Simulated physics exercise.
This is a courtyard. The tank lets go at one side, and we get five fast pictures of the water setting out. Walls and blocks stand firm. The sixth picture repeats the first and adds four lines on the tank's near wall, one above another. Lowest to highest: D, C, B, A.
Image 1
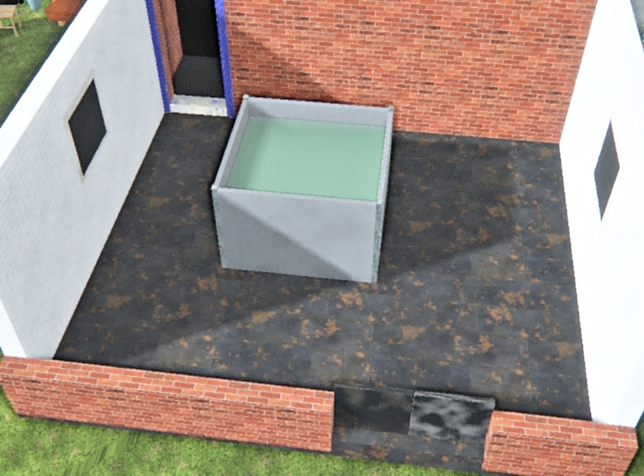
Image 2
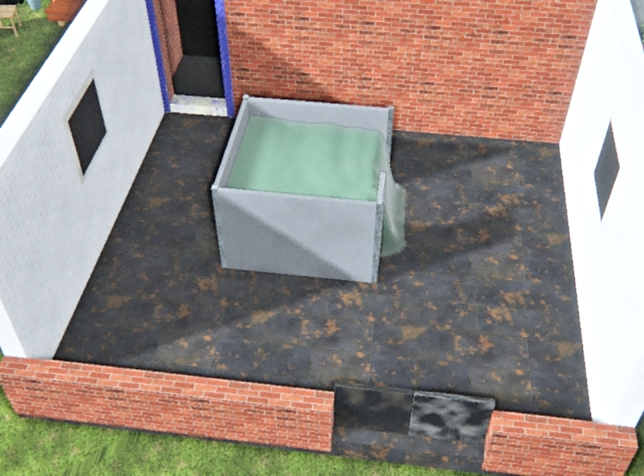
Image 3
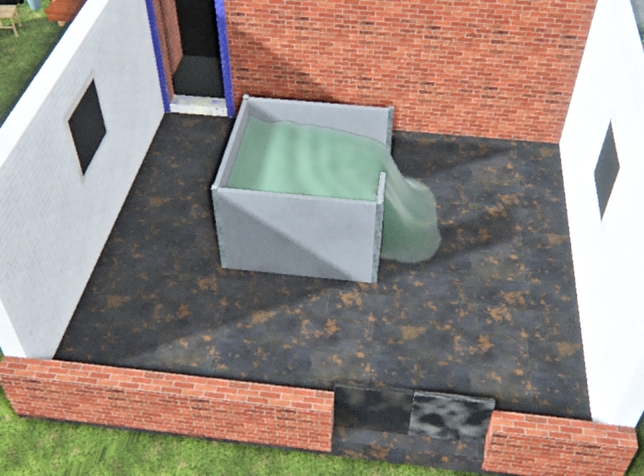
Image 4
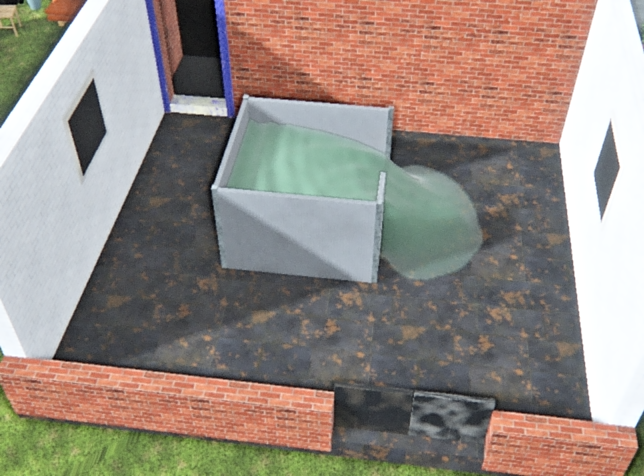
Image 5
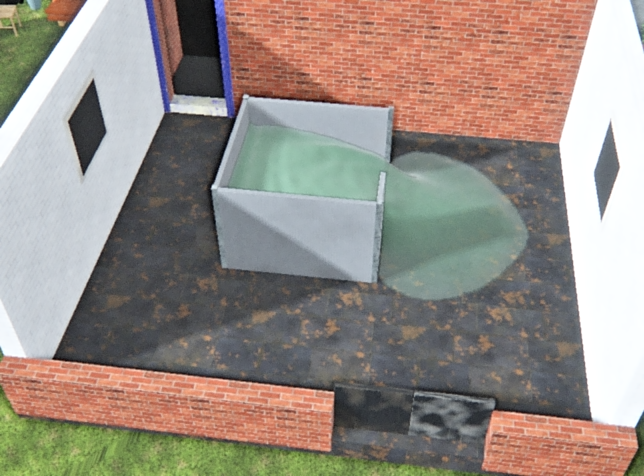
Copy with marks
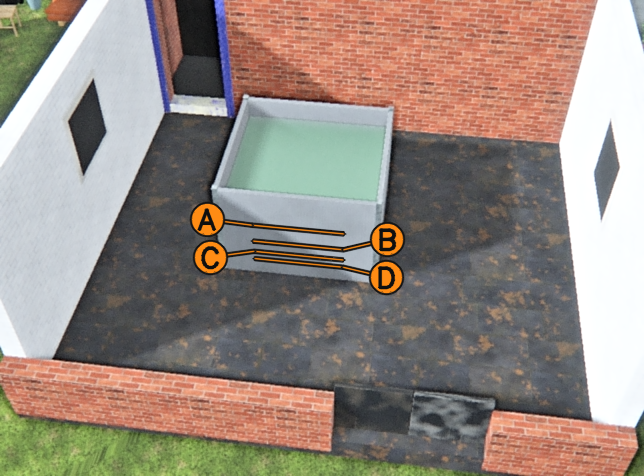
Green water poured out through the right side of a gray tank in a brick-and-white-walled courtyard, spreading across the dark ground in a widening rounded pool while the level inside the tank dropped.
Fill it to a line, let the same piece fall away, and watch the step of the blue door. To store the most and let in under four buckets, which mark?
A.
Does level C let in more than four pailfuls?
No.
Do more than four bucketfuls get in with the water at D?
No.
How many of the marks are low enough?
All of the four.
On the marked copy, A at (297, 229); B at (298, 245); C at (298, 255); D at (298, 262); from the bottom up D, C, B, A.
With A, a splash gets over, under a bucket.
With B, nothing gets over.
With C, nothing gets over.
With D, nothing gets over.
